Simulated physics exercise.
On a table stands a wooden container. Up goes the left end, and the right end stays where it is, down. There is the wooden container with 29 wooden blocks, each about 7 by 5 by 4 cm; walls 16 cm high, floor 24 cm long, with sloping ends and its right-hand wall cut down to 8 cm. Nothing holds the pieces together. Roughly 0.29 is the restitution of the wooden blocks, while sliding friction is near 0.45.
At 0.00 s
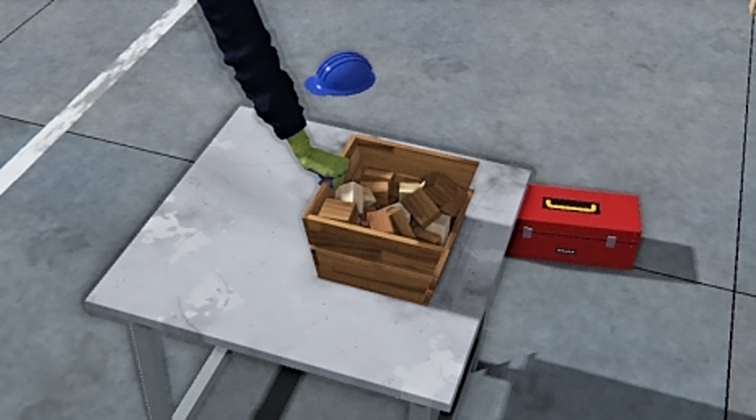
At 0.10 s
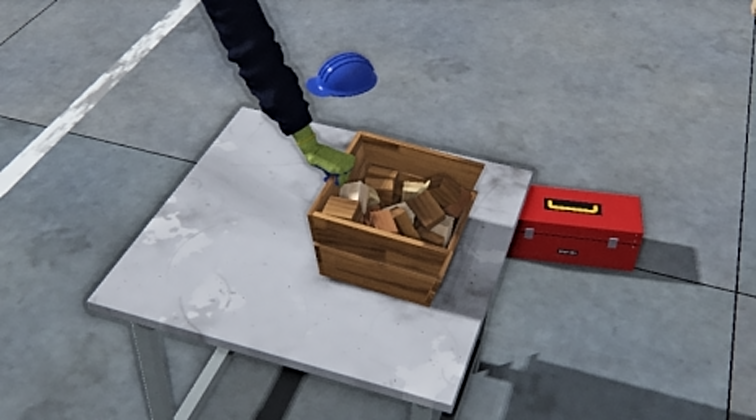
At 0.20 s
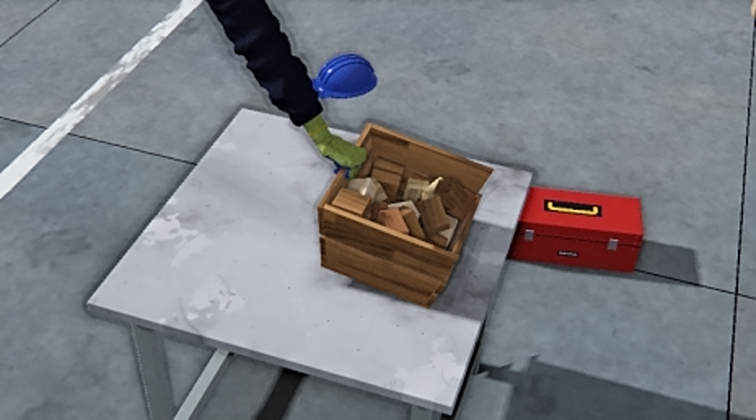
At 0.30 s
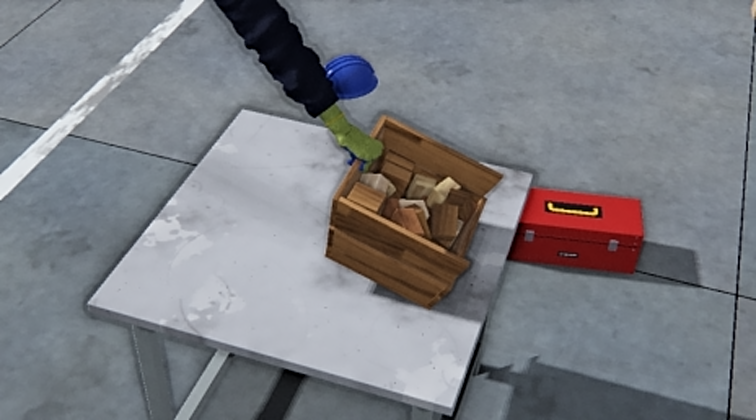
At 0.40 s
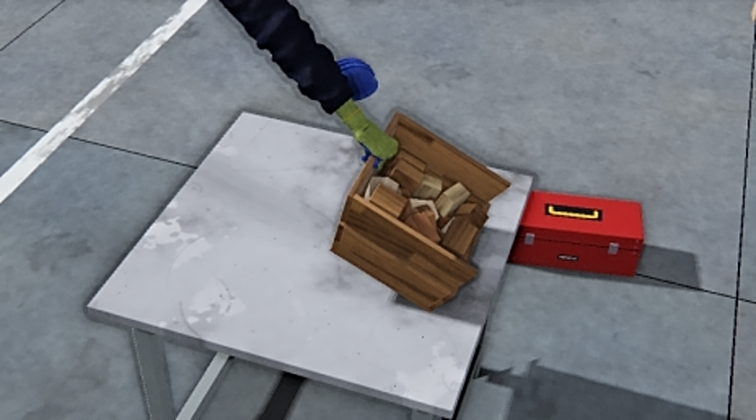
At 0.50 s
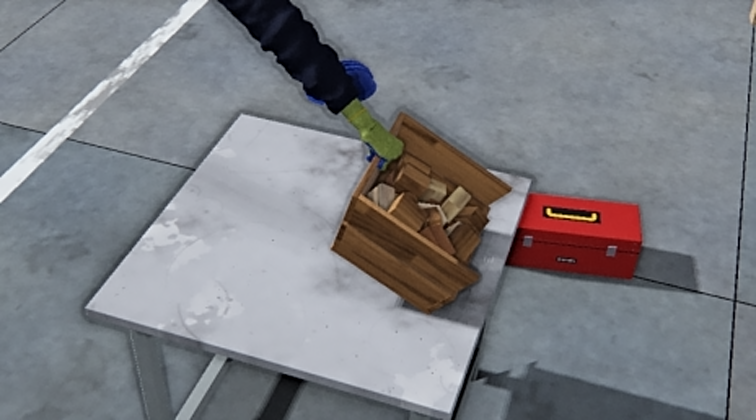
A wooden crate filled with loose wooden blocks stands on a pale, scuffed table over a grey concrete floor, seen from above by a still camera. A dark-sleeved arm in a green glove reaches in from the top, with a blue hard hat behind the table and a red toolbox to the right. The hand raises the crate's left end steadily, tilting it rightward as the blocks shift inside.
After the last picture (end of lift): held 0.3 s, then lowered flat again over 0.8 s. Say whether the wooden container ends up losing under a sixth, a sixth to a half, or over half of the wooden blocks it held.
The wooden container loses under a sixth of them.
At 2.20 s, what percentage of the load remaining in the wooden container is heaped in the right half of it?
Share in that half: About 70 %.
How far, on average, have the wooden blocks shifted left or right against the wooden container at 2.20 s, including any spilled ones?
On average they end up some 4 cm further right.
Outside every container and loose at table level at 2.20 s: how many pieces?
I'd guess near 0.
After 0.77 s, tilt 28°; wooden container 29 in, 0 out.
After 1.11 s, tilt 19°; wooden container 29 in, 0 out.
After 1.59 s, tilt 0°; wooden container 29 in, 0 out.
Outcome (at 2.20 s), wooden container 29 in, 0 out. Asked share, 0 of 29, 0 per cent.
